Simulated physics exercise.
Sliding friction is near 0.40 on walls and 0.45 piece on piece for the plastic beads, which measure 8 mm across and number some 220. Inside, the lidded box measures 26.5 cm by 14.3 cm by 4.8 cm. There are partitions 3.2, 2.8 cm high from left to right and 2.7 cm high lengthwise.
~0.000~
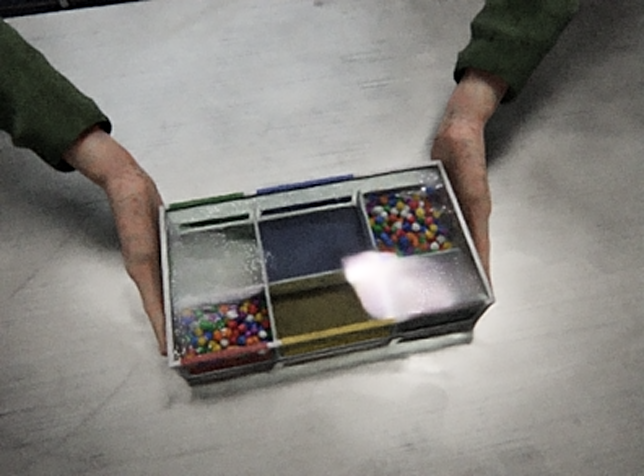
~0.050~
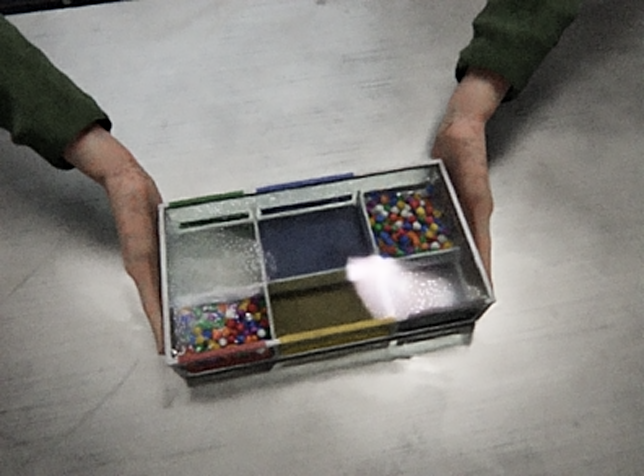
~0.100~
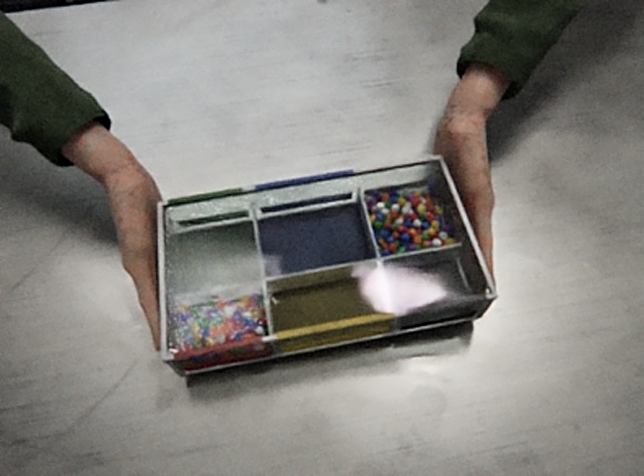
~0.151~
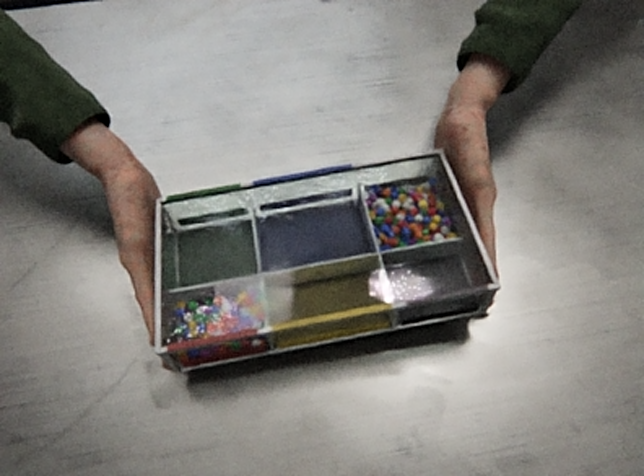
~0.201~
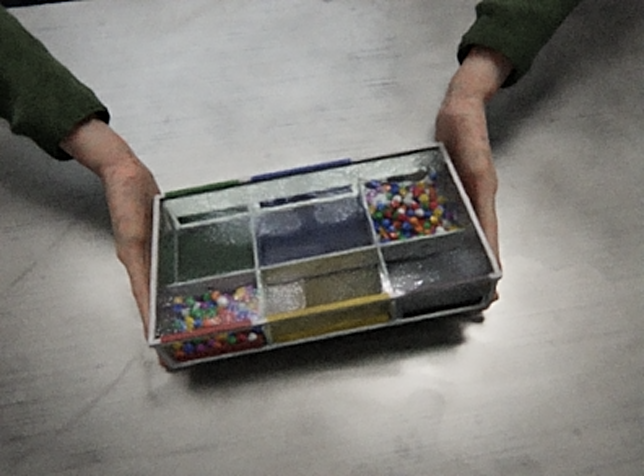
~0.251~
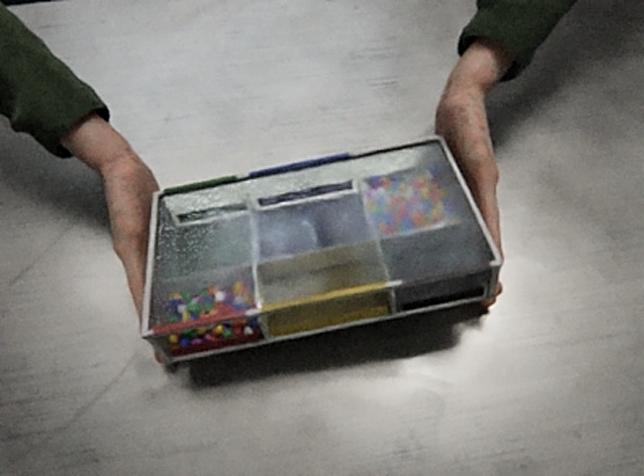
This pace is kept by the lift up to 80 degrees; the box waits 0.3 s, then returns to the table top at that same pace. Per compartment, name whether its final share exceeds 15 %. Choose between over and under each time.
Red: Over. Blue: Under. Green: Under. Yellow: Under. White: Over. Black: Under.
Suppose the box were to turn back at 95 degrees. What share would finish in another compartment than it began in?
Near 45 in a hundred.
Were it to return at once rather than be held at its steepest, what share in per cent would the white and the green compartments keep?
Result - white: 55 %; green: 5 %.
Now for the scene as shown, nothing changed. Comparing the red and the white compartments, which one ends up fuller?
Fuller: White.
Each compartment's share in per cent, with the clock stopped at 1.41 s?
In per cent: Red 35; blue 5; green 0; yellow 0; white 60; black 0.
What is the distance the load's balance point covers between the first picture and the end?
I'd say close to 2.5 cm in total.
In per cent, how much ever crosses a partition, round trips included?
15 per cent or so.
After 1.41 s, tilt 80 degrees; red 35 %, blue 5 %, white 60 %.
After 2.19 s, tilt 41 degrees; red 30 %, blue 5 %, green 5 %, white 55 %.
Then, at 2.98 s, tilt 0 degrees; red 30 %, blue 5 %, green 5 %, white 55 %.
In the end, at 3.6 s, red 30 %, blue 5 %, green 5 %, yellow 0 %, white 55 %, black 0 %.
